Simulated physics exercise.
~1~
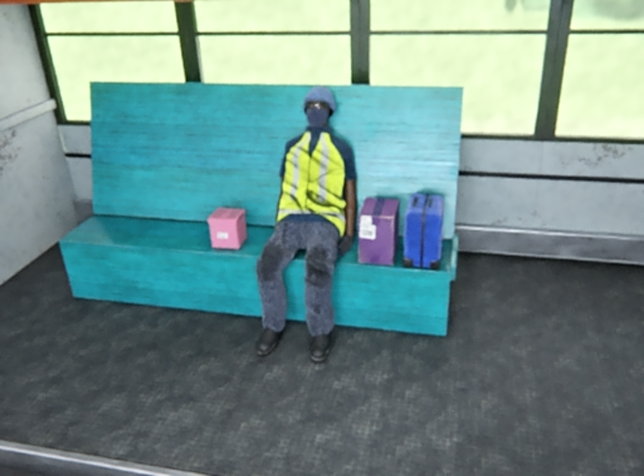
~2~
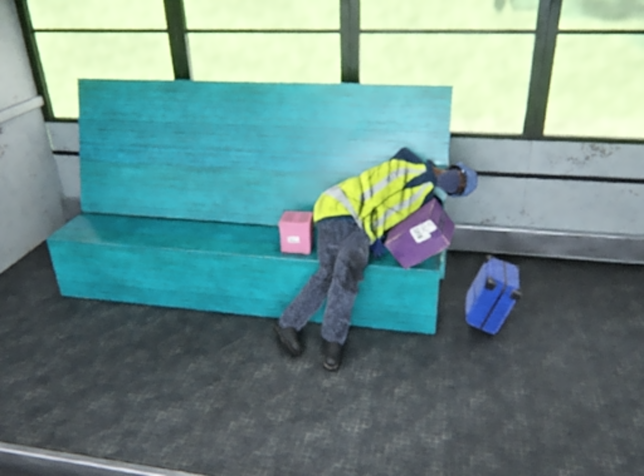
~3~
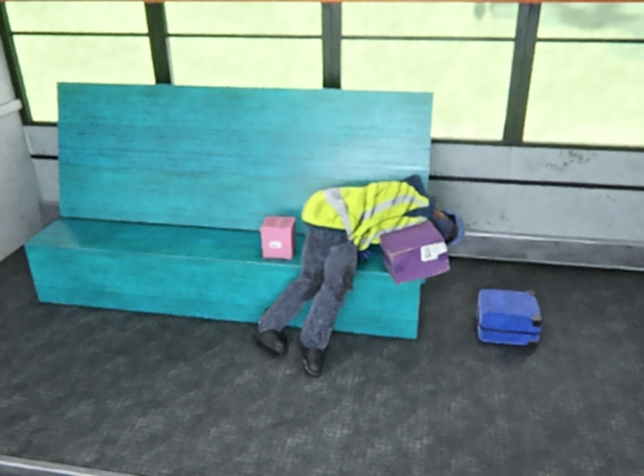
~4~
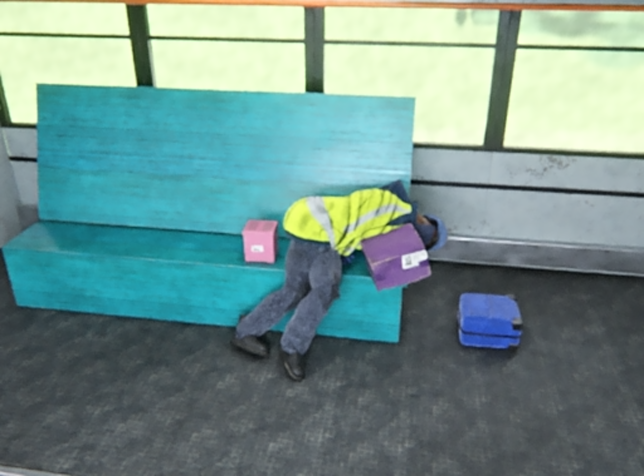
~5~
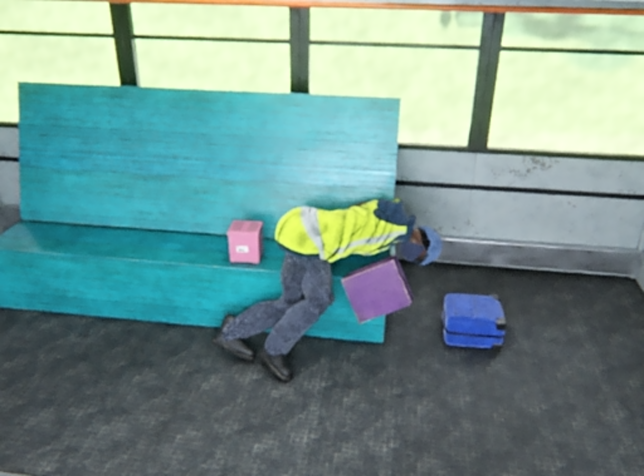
Inside a vehicle with wide windows, a person in a yellow safety vest and blue cap sits slumped on a teal bench, a pink box to the left and purple and blue cases to the right. The person topples limply to the right, against the purple case, as the blue case goes off the bench end and the pink box shifts right. The blue case settles on its side on the floor. The purple case tips over the seat's front edge beneath the drooping body, then slips lower. Finally it hangs tilted against the bench front, the person still slumped across the seat and the pink box upright.
